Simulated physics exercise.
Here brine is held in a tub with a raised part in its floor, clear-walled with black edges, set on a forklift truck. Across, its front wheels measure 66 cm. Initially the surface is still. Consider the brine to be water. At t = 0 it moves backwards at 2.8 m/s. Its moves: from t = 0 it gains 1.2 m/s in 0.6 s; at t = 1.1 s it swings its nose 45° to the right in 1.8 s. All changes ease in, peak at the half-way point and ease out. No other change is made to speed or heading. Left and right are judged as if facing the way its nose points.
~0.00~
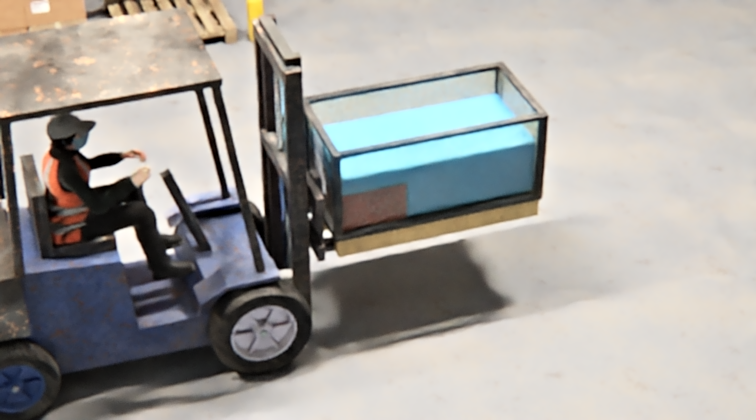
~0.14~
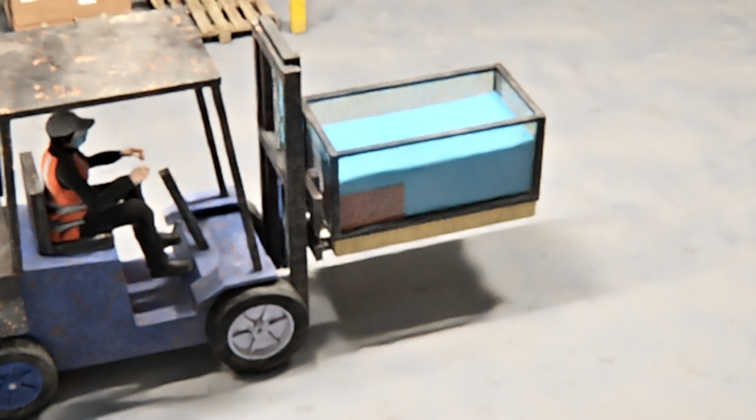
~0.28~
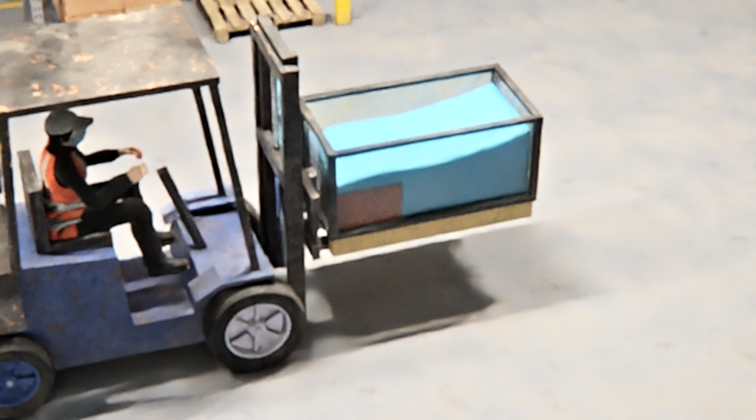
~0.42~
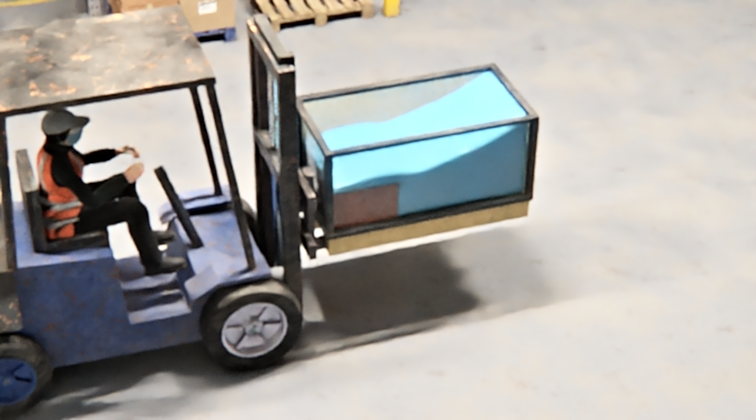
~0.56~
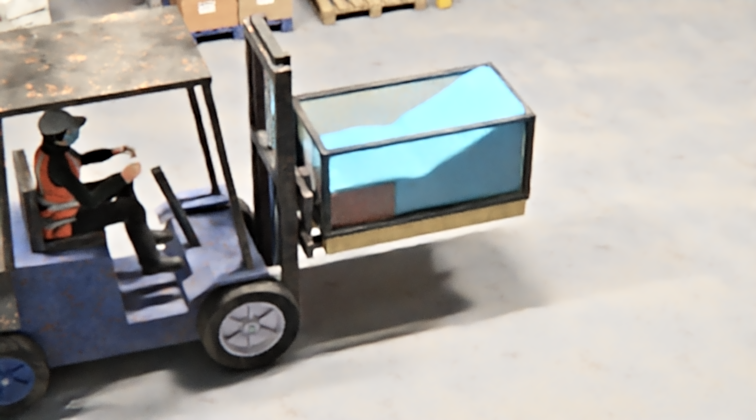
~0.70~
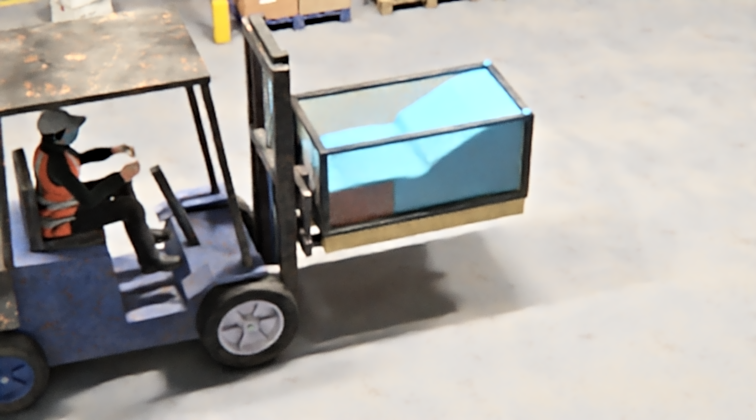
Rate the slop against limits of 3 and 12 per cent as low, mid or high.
Mid.
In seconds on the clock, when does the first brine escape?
At roughly 1.7 s.
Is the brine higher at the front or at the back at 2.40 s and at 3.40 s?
Heap position: Fore end, then aft end.
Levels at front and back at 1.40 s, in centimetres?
About 32 cm at the front, 54 cm at the back.
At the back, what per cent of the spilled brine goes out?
Some 20 per cent of it.
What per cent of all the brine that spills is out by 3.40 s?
By that time, around 100 percent of it is out.
After 1.40 s the surface is 32 cm up at the front and 53 cm at the back; nothing has left.
After 2.40 s the surface is 51 cm up at the front and 34 cm at the back; 2 per cent is out, over the back and the near side.
After 3.40 s the surface is 40 cm up at the front and 52 cm at the back; 5 per cent is out, mostly over the near side, some over the back.
After 5.89 s 5 per cent is out, mostly over the near side, some over the back, 15 of 281 litres.
